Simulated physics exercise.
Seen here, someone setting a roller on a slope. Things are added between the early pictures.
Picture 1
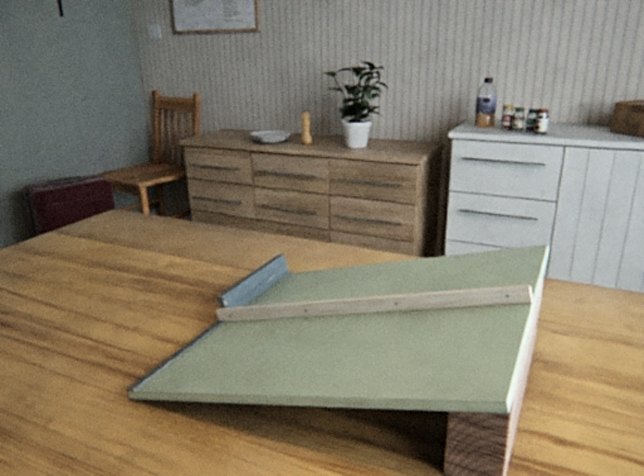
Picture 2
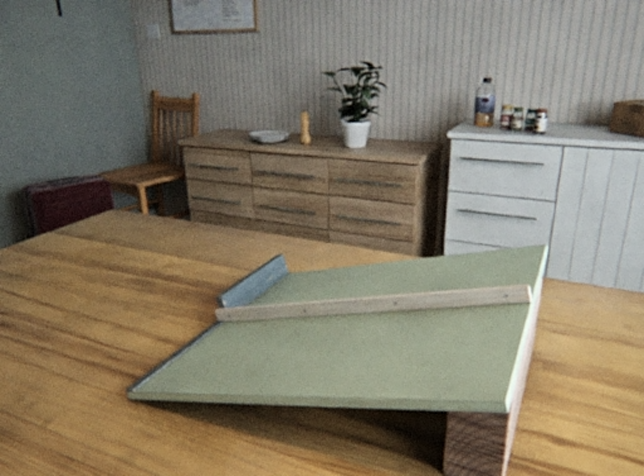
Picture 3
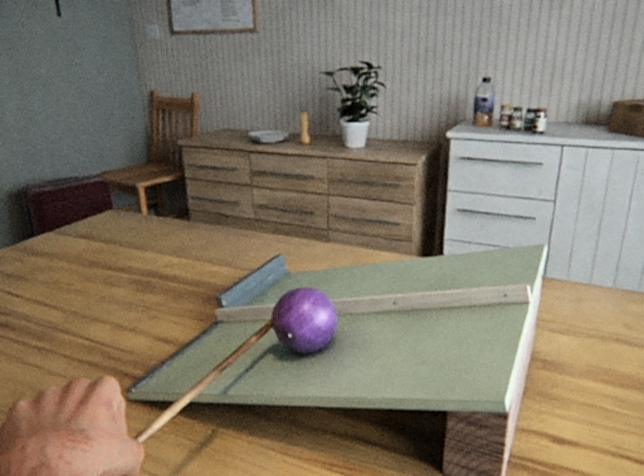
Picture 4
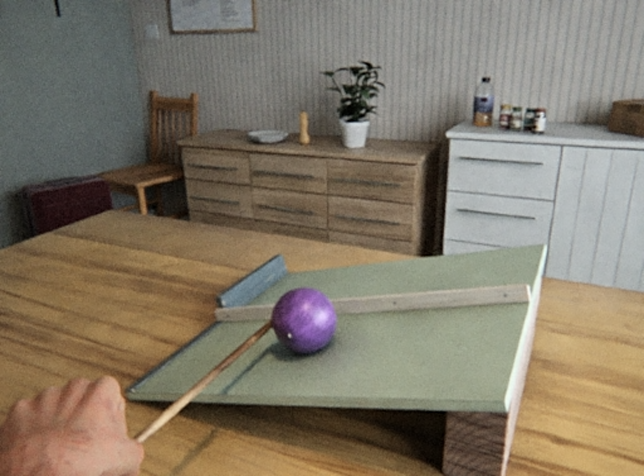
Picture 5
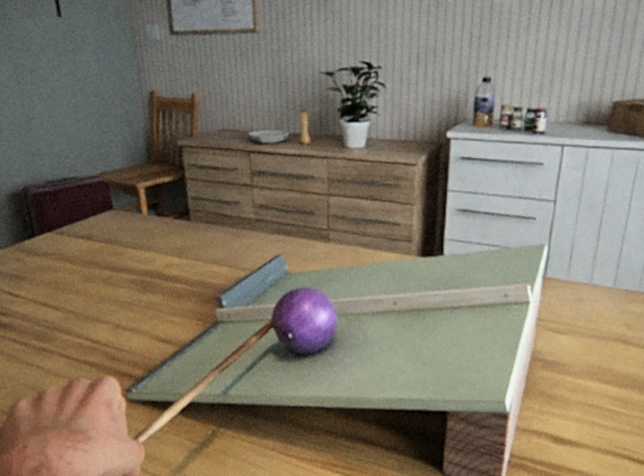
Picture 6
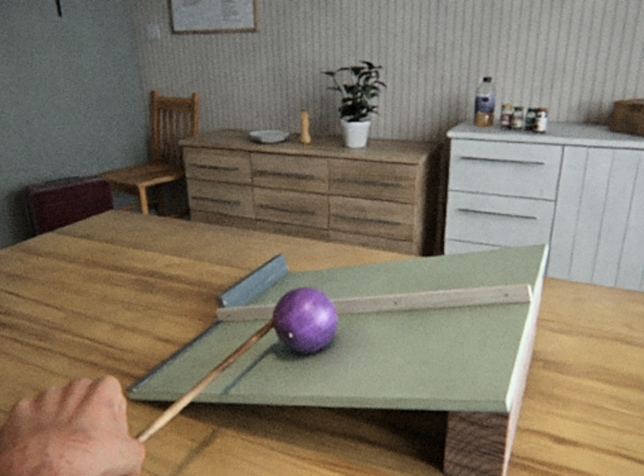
A hand appears at the lower left with a thin wooden stick, its tip against a round purple onion newly resting on the sloping green board, which is initially empty; afterward the hand, stick and onion stay still.
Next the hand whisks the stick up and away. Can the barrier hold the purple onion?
Outcome: The purple onion runs past the strip.
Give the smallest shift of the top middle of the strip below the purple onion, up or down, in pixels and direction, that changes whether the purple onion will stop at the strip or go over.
Some 12 pixels, up.
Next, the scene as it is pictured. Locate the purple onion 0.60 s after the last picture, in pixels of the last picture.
Around (145, 332).
Then, 0.60 s on from there, purple onion off the board near (145, 332).
Then, 1.14 s on from there, purple onion off the board.
In the end, the purple onion goes over the end.
